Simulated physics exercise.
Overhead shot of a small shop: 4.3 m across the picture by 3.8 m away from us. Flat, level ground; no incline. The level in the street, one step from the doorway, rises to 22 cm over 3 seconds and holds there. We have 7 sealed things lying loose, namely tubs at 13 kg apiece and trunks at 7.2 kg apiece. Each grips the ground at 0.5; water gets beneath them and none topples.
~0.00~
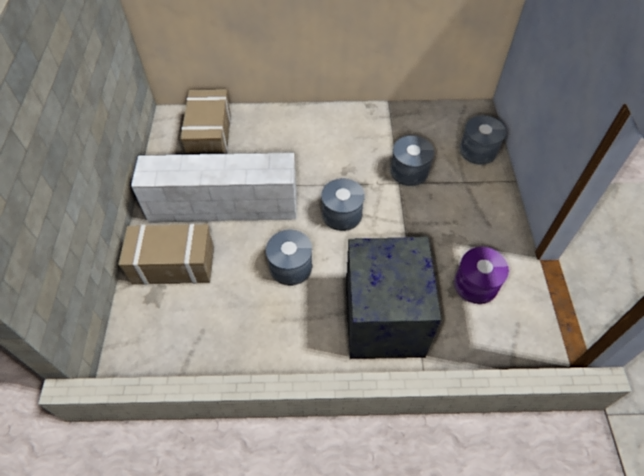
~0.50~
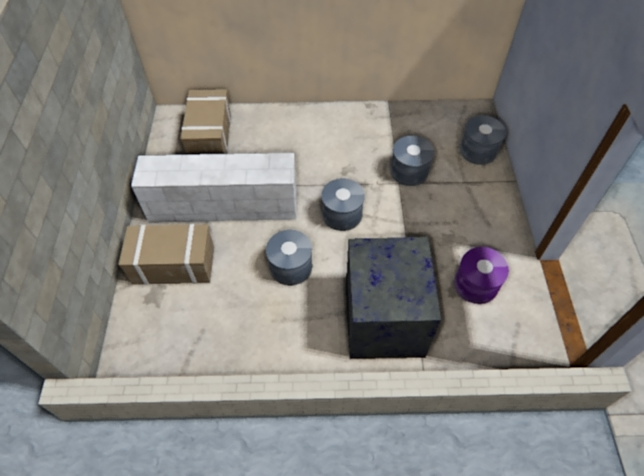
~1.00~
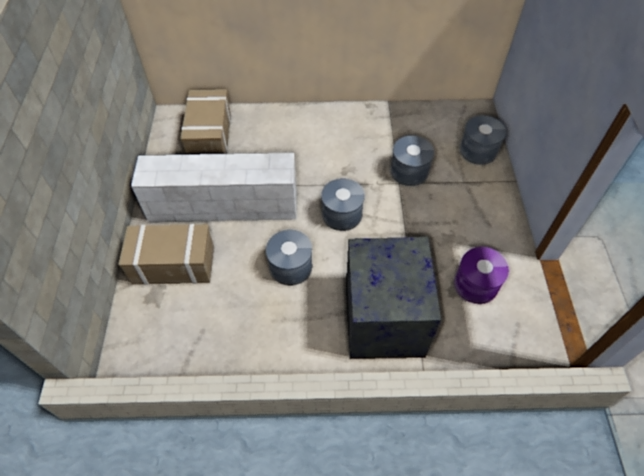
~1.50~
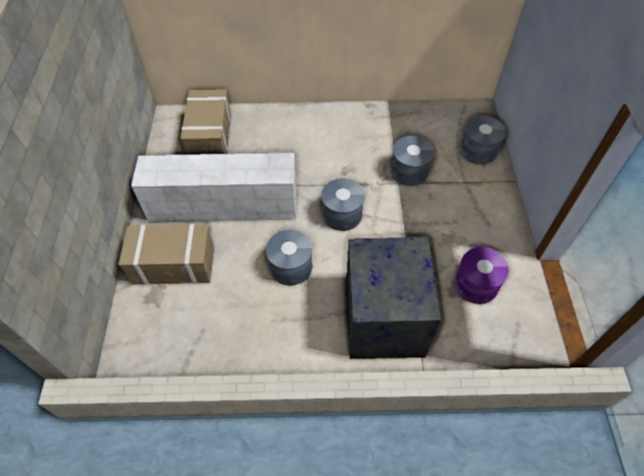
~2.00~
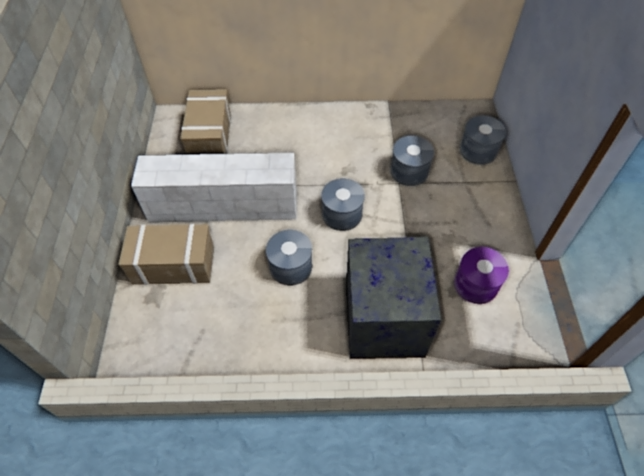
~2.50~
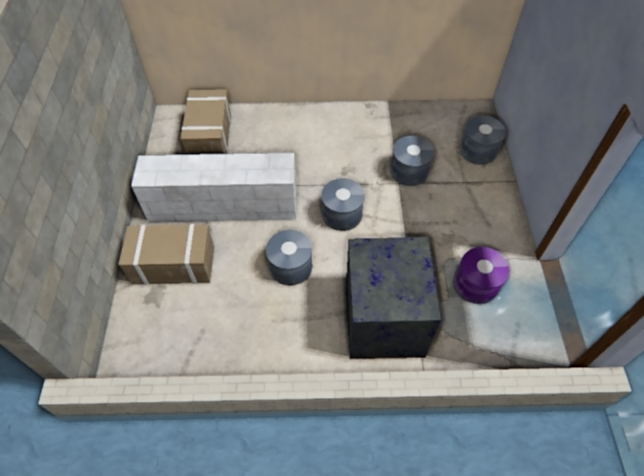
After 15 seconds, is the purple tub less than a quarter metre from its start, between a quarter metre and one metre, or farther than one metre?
Farther than one metre.
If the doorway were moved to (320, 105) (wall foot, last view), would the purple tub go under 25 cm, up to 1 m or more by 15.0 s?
In that case the purple tub moves a short way.
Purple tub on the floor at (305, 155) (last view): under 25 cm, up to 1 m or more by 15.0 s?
In that run it wanders a bit.
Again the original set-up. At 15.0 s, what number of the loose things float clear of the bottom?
The number is 7.
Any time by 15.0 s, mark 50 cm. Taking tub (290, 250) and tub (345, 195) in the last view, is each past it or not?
Result, in order: Lower / lower.
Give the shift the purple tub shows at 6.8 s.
Displacement by then near 250 cm.
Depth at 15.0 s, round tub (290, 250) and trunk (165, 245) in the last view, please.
About 12 and 12 cm.
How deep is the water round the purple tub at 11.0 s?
I'd put it at about 10 cm.
After 3.5 s the purple tub is near (446, 257), 0.4 m from its start, aground; 0 afloat.
After 6.8 s the purple tub is near (317, 130), 2.4 m from its start, aground; 1 afloat.
After 11.0 s the purple tub is near (245, 115), 3.2 m from its start, afloat; 4 afloat.
After 15.0 s the purple tub is near (178, 104), 3.9 m from its start, afloat; 7 afloat.
